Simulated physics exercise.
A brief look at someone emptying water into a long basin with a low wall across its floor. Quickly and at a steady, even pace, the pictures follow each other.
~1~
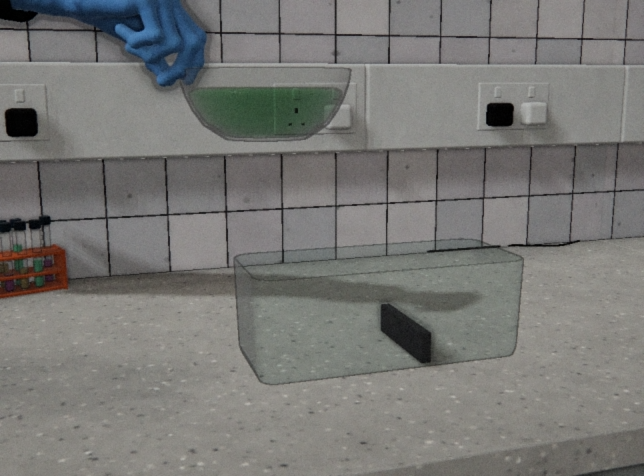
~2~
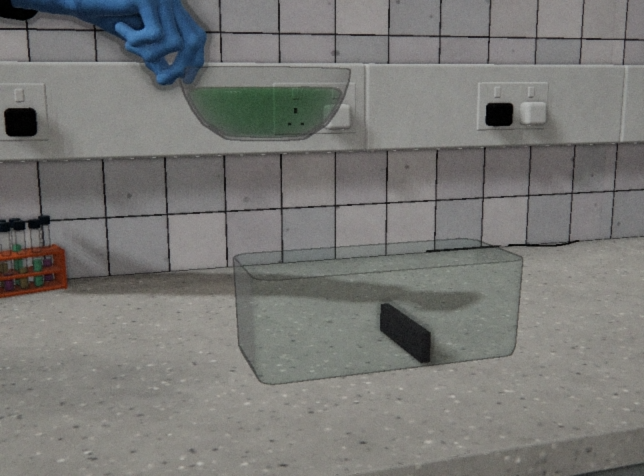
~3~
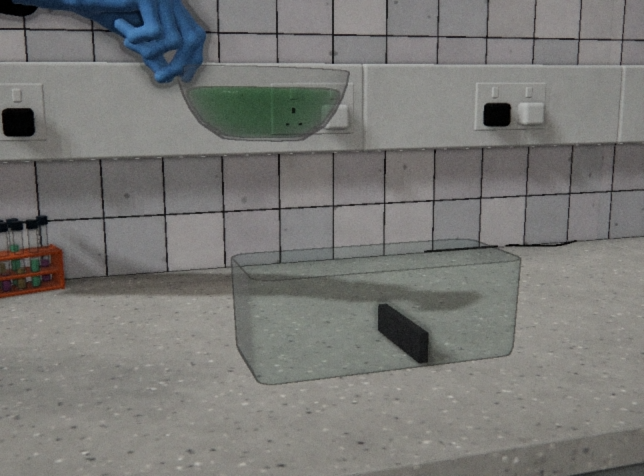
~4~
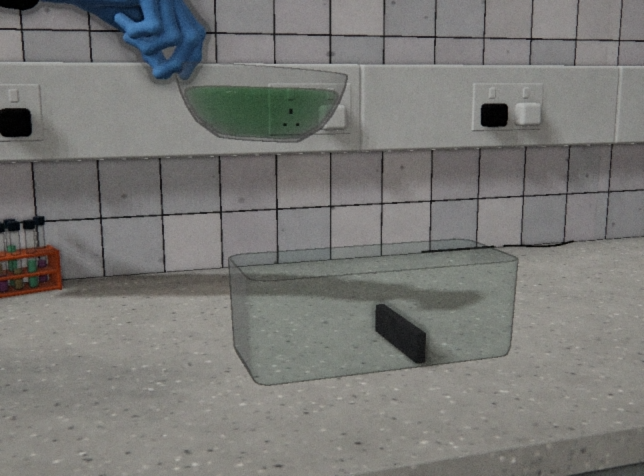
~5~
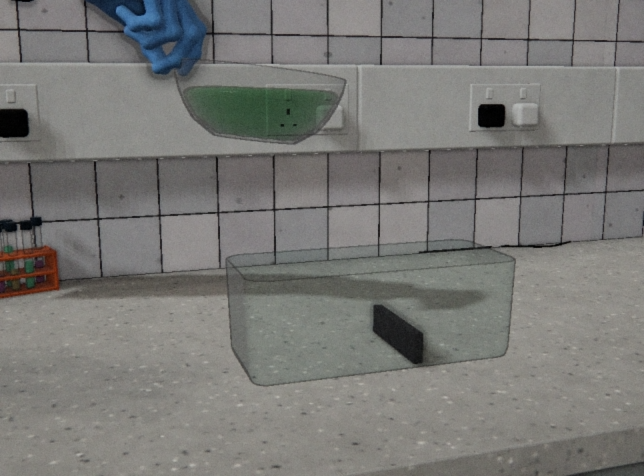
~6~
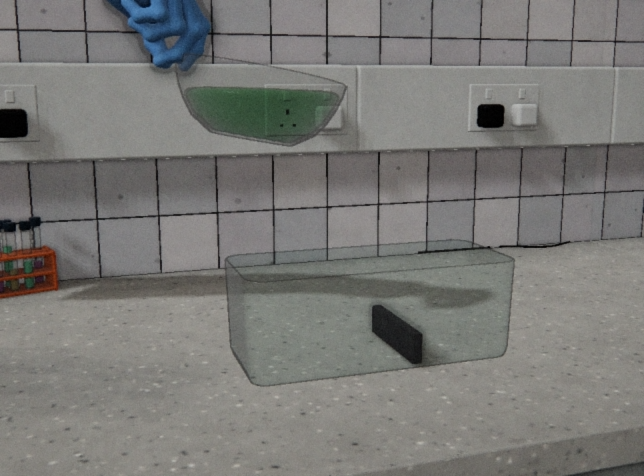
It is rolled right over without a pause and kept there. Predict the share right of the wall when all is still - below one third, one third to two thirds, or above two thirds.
The quantity right of the wall will come in at one third to two thirds.
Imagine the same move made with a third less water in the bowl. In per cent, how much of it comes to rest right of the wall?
About 20 percent.
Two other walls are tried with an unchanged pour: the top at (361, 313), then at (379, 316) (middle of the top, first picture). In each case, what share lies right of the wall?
First some 85, then 70 per cent.
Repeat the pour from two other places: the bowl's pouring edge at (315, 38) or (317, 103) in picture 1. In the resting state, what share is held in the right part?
In order, some 20 and 10 percent.
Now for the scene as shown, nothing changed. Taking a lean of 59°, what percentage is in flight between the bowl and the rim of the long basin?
That comes to near 35 percent.
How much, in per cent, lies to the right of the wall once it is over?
Close to 45 in a hundred.
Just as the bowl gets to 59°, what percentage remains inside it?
I'd put it at some 45 in a hundred.
A moment on, the bowl is tipped part way and 47 per cent is still to pour, 6 is left of the wall and 9 right of it.
Next, the bowl is tipped on its side and 2 per cent is still to pour, 42 is left of the wall and 47 right of it.
Then the bowl is tipped on its side and 0 per cent is still to pour, 52 is left of the wall and 47 right of it.
Later the bowl is tipped on its side and 0 per cent is still to pour, 52 is left of the wall and 47 right of it.
At rest 52 per cent lies left of the wall, 47 right of it and 1 outside.
